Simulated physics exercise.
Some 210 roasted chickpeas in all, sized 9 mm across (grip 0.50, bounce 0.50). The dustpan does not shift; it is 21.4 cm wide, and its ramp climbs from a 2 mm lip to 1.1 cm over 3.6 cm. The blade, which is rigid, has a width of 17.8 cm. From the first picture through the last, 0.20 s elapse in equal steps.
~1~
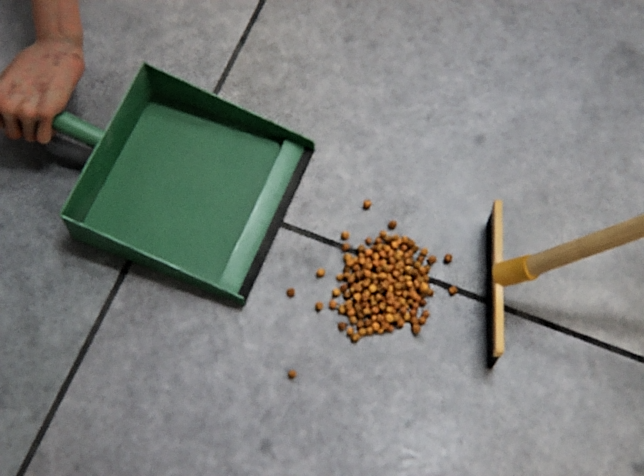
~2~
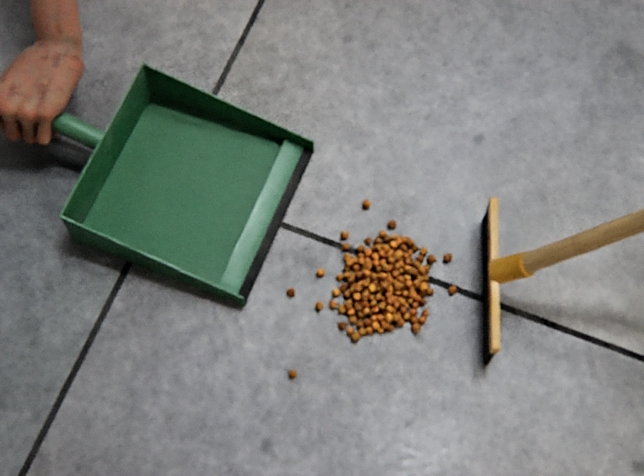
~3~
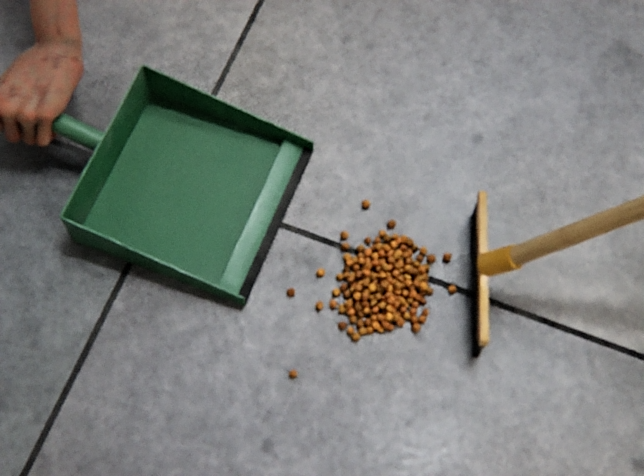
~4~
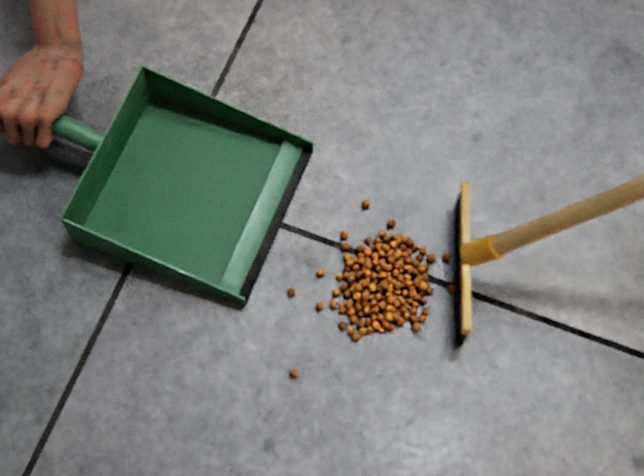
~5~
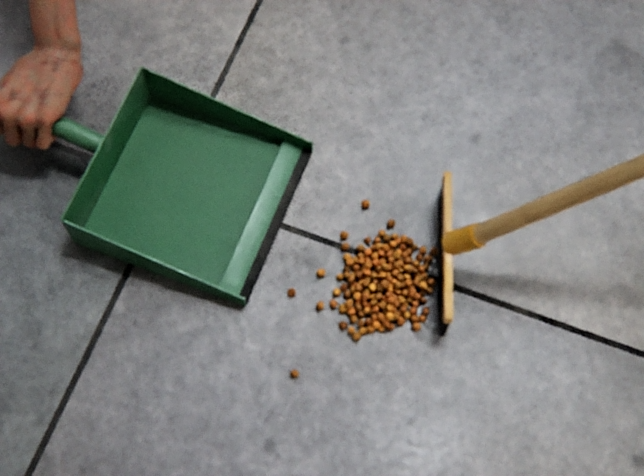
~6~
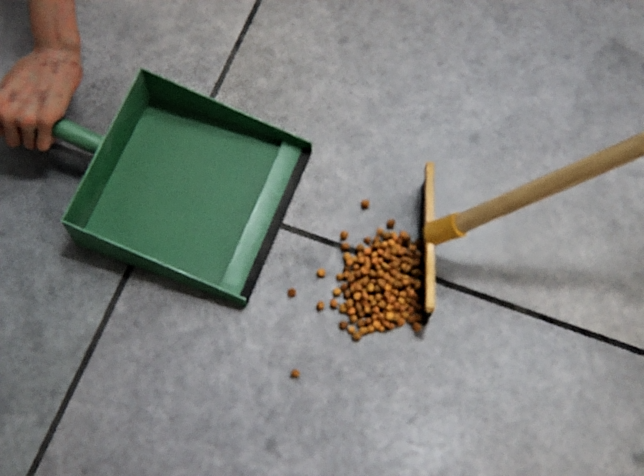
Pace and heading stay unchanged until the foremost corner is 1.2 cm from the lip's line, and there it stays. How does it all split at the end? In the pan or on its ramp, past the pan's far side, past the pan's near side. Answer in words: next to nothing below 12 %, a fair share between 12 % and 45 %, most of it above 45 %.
Pan - next to nothing; far side - next to nothing; near side - next to nothing.
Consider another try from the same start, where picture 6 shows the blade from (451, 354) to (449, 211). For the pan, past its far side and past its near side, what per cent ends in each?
Pan: 20, far side: 0, near side: 40.
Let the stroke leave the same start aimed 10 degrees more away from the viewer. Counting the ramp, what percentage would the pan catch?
The pan, ramp included, would get around 0 per cent.
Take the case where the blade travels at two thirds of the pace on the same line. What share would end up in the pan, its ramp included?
Then some 0 in a hundred.
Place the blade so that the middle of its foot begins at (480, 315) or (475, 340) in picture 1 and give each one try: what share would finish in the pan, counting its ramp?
About 5 and 15 per cent.
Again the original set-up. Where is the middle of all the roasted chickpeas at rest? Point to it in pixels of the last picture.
My guess is close to (296, 266).
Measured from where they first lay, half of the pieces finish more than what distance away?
That distance is close to 10 cm.
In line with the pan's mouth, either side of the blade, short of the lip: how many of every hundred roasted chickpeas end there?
Around 95 in a hundred.
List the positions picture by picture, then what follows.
In the first frame, blade from (498, 352) to (497, 207), moved 0.0 cm, 0 of the pieces shifted so far; middle of the pieces at (384, 283); pan at (182, 188).
In the second frame, blade from (494, 349) to (492, 205), moved 0.5 cm, 0 of the pieces shifted so far; middle of the pieces at (384, 283).
In the third frame, blade from (483, 341) to (481, 198), moved 1.8 cm, 0 of the pieces shifted so far; middle of the pieces at (384, 283).
In the fourth frame, blade from (466, 330) to (464, 189), moved 4.0 cm, 0 of the pieces shifted so far; middle of the pieces at (384, 282).
In the fifth frame, blade from (448, 319) to (447, 179), moved 6.3 cm, 2 of the pieces shifted so far; middle of the pieces at (384, 282).
In the sixth frame, blade from (430, 308) to (429, 169), moved 8.5 cm, 56 of the pieces shifted so far; middle of the pieces at (381, 282); pan at (181, 192).
Then, 0.13 s after the last picture, middle of the blade 10 cm from the lip; 0 % over the lip, far side 0 %, near side 0 %.
Then, 0.22 s after the last picture, middle of the blade 5 cm from the lip; 0 % over the lip, far side 0 %, near side 0 %.
Then, 0.44 s after the last picture, middle of the blade 4 cm from the lip; 5 % over the lip, far side 0 %, near side 0 %.
In the end, pan 0 %, far side 0 %, near side 0 %, in front of the lip or behind the blade 95 %.
